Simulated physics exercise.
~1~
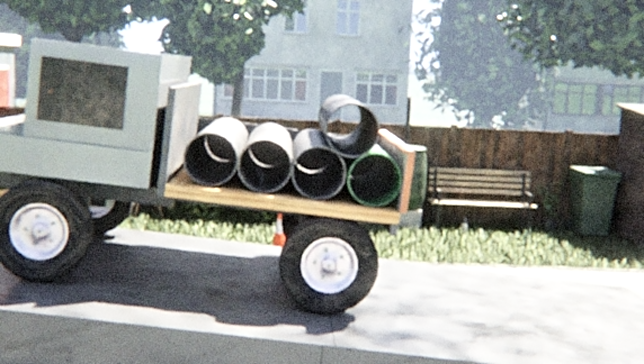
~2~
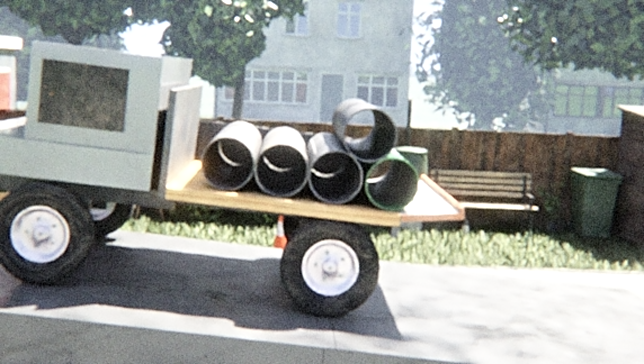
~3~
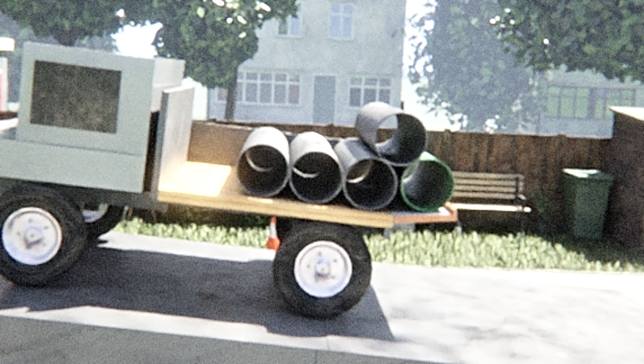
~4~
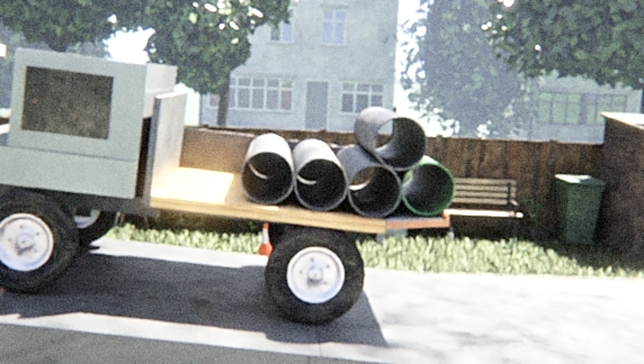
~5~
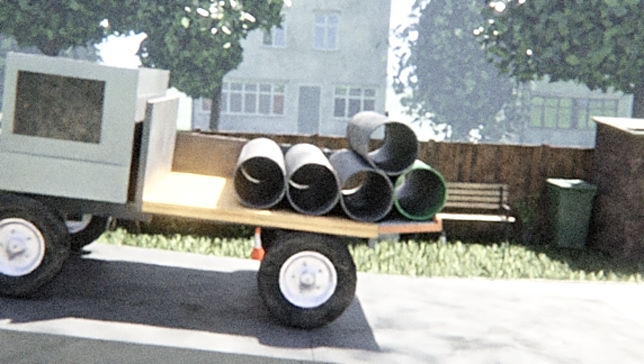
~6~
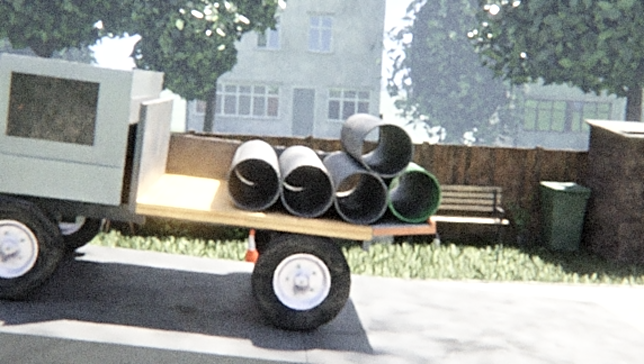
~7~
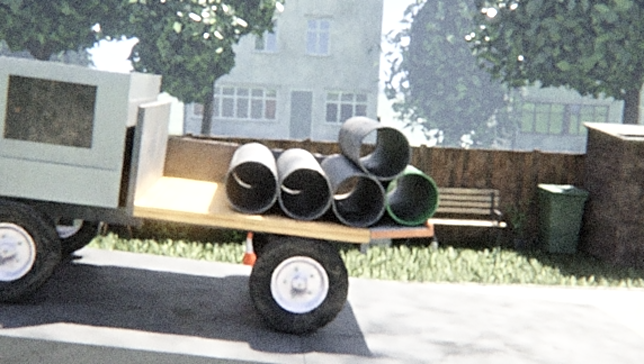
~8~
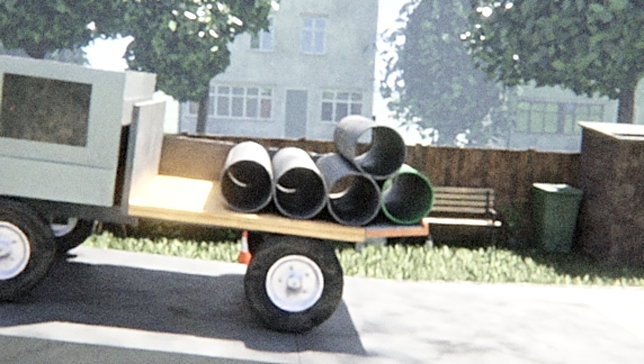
On a sunlit street, a truck's tailgate dropping open and five stacked pipes rolling right, the green one stopping on the gate.
